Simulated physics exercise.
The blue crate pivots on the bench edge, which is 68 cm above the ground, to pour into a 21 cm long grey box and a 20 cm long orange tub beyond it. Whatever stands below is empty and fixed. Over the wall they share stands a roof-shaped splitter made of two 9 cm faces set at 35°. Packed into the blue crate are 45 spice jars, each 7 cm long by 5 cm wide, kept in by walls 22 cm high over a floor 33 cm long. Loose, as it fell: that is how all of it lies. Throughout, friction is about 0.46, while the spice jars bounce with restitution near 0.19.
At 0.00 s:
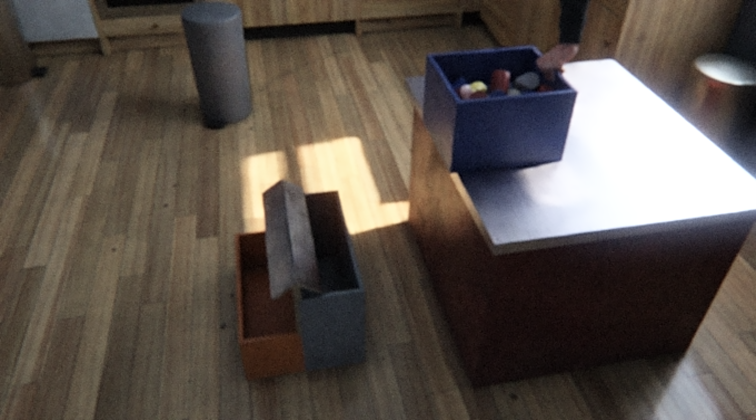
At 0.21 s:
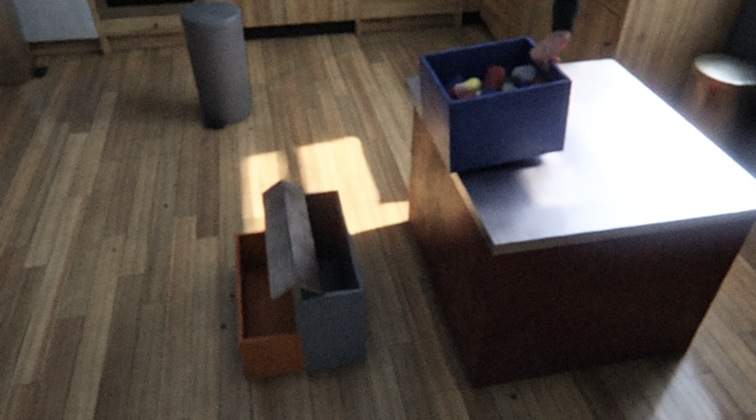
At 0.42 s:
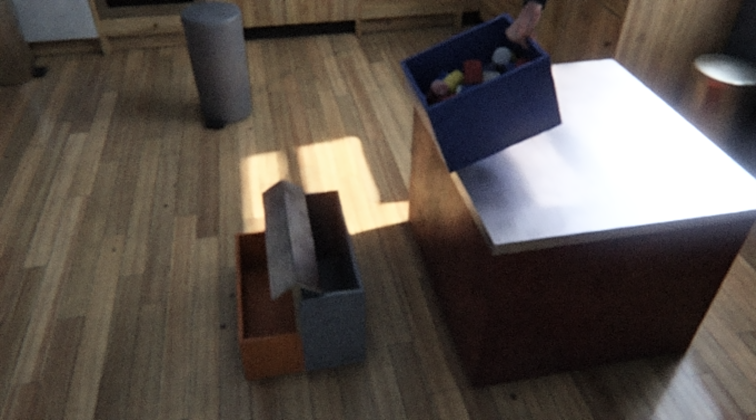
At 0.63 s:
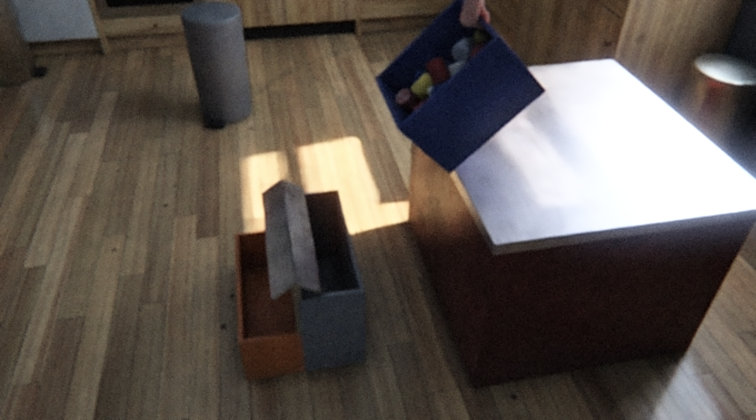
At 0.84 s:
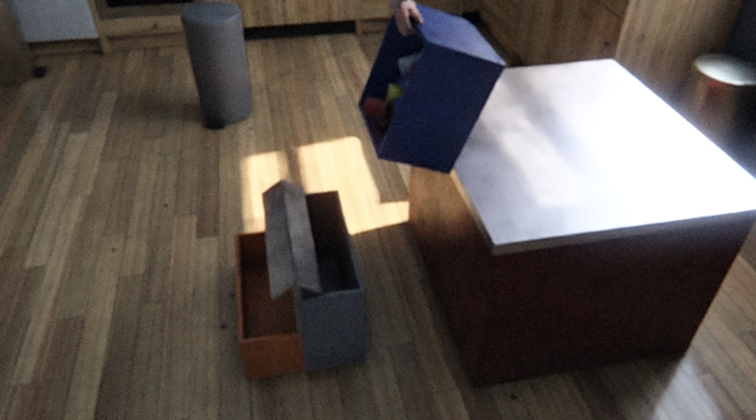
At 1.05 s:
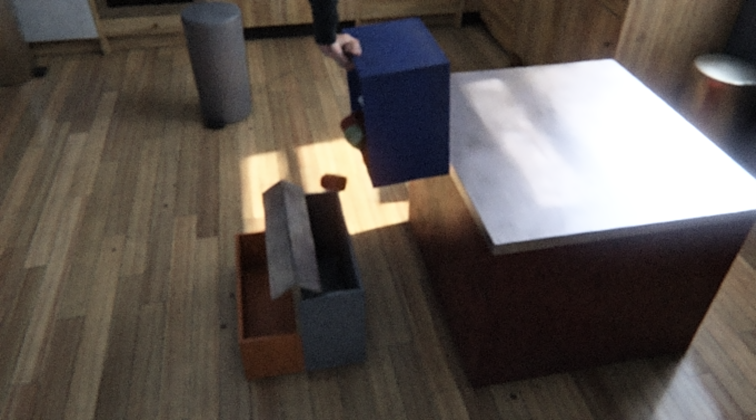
Blue crate of jars tilting leftward over a bench edge, guided by a hand, as a reddish jar drops out above open boxes.
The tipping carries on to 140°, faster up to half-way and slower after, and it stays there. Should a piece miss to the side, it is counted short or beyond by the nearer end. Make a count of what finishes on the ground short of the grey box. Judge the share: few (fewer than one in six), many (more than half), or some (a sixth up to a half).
Some.
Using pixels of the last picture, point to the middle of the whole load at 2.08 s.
I'd place it about (332, 305) in the last view.
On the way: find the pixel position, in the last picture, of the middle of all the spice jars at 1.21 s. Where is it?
You'd find the load's middle at roughly (376, 145).
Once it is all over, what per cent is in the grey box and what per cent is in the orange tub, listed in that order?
I'd put it at about 65 percent, then about 0 percent.
After 1.21 s, tilt 113°; 35 still in the blue crate, 1 in the grey box and 9 in the air.
After 1.42 s, tilt 130°; 17 still in the blue crate, 11 in the grey box and 17 in the air.
After 1.71 s, tilt 140°; 25 in the grey box, 2 on the ground short of the grey box, 1 on the ground beyond the orange tub and 17 in the air.
Final count (at 2.08 s), 29 in the grey box, 14 on the ground short of the grey box and 2 on the ground beyond the orange tub. Asked share, 14 of 45, 31 per cent.
